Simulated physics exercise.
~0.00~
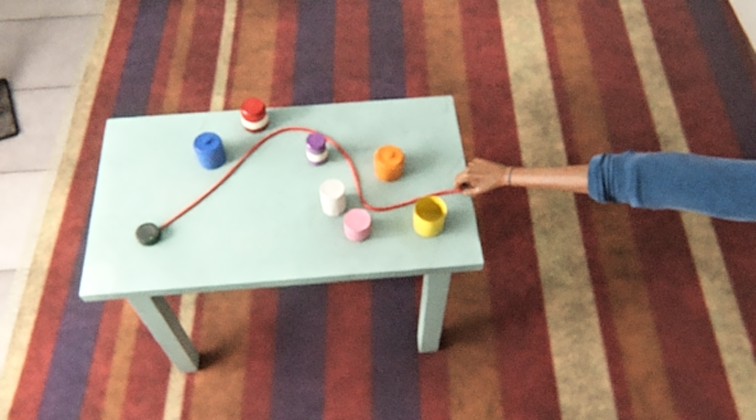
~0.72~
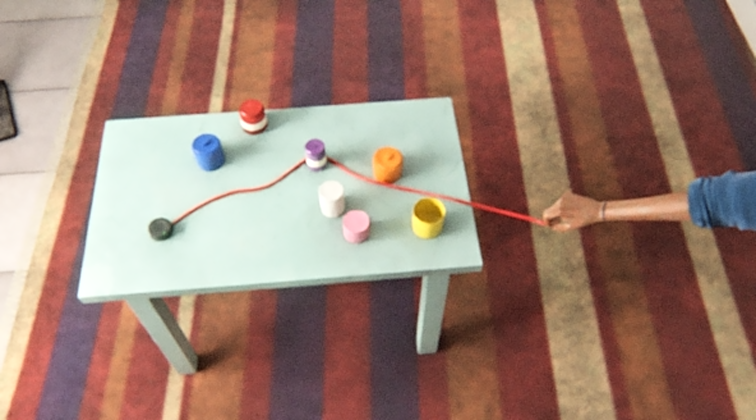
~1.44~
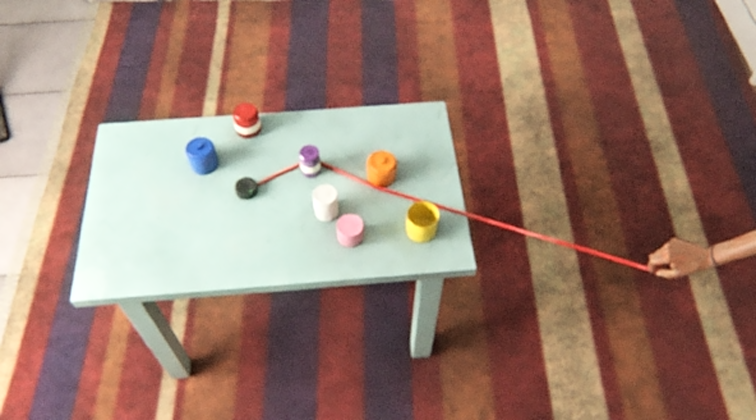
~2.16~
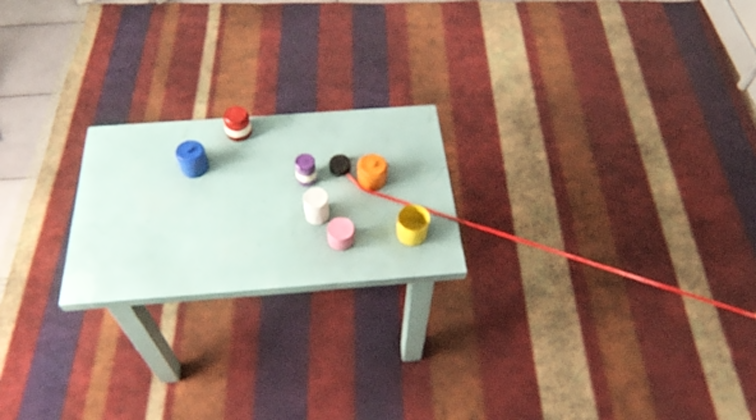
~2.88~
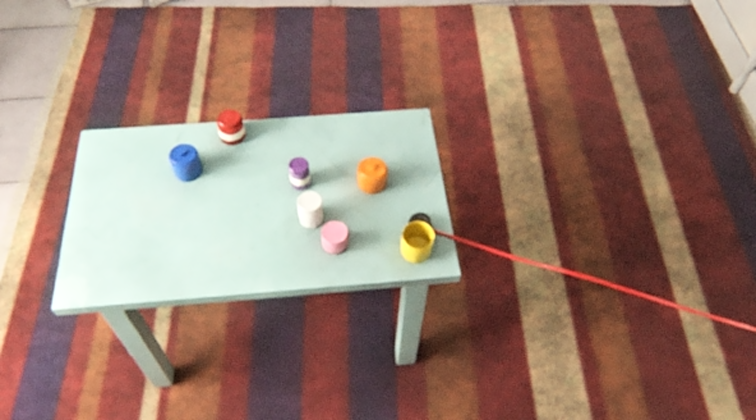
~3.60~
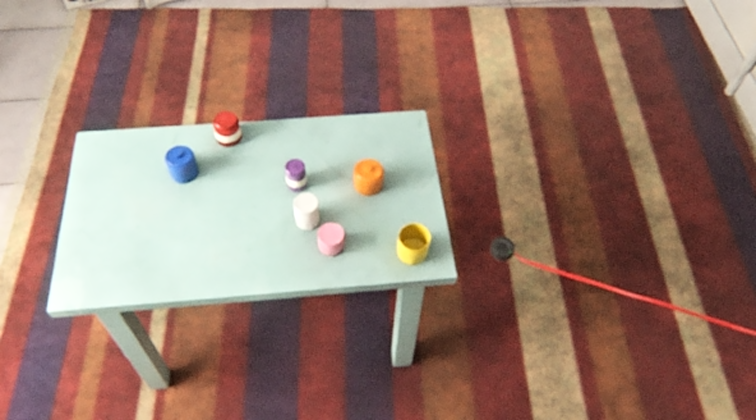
On a pale green table standing over a striped rug, seen from above at an angle, a black puck lies at the left end of a slack red cord. Blue and red containers sit toward the back left, purple, white and pink ones near the middle, and orange and yellow ones at the right. A hand at the right edge pulls the cord taut against the purple tin, and the puck slides right, passing the tin and then the orange pot. It swings down behind the yellow cup and leaves the table's right edge, ending beyond it on the cord, while the containers remain on top.
